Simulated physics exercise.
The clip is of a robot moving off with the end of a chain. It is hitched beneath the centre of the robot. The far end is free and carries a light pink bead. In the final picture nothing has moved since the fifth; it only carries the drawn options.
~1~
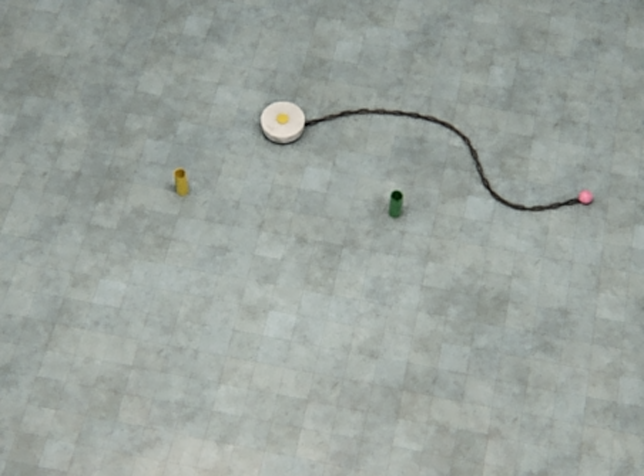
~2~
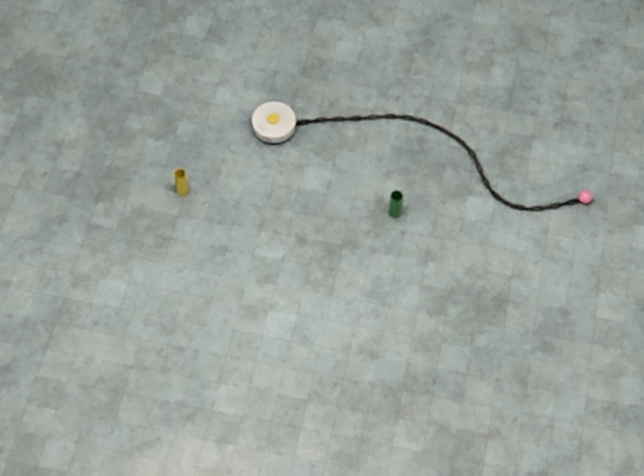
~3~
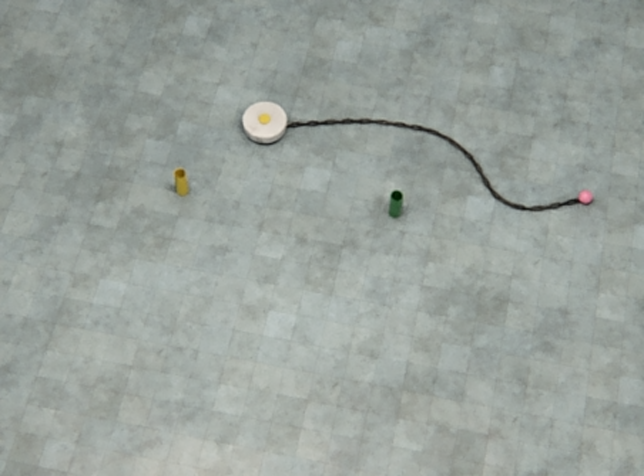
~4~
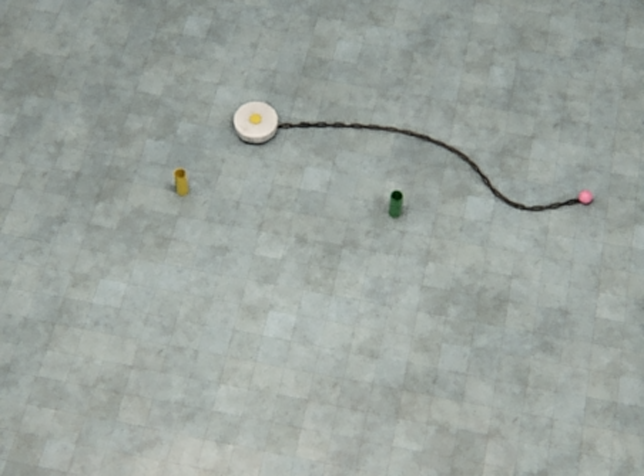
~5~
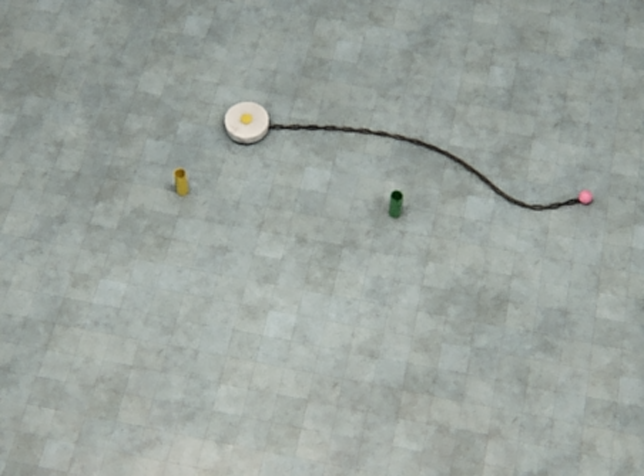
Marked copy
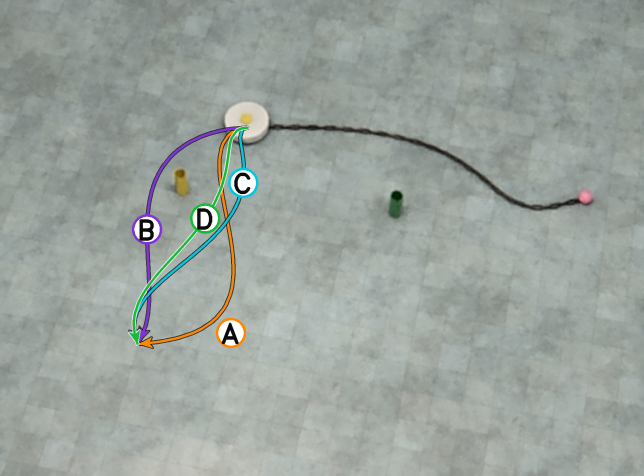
A round white robot with a yellow centre sits in the upper left of a mottled grey-green tiled floor, seen from above at a slant by a still camera. A dark chain curves from it to a light pink bead on the right, with a yellow post at lower left and a green post below the chain. The robot slides slowly left, drawing the near part of the chain straighter while the bead stays still.
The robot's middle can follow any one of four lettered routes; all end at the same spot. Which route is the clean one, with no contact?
D.
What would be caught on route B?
The yellow post.
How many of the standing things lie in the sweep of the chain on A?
One.
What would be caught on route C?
It is the green post.
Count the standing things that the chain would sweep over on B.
One.
On the copy, A from (247, 128) via (232, 245) to (140, 344); B from (247, 128) via (149, 205) to (140, 341); C from (247, 128) via (212, 238) to (137, 342); D from (247, 128) via (196, 231) to (138, 344).
On D. First, robot (214, 198), middle of the chain (392, 162), free end (569, 199).
Then, robot (152, 276), middle of the chain (327, 207), free end (506, 187).
Finally, robot (137, 340), middle of the chain (290, 233), free end (464, 186); nothing has been touched.
By contrast, A meets the green post; B meets the yellow post; C meets the green post.
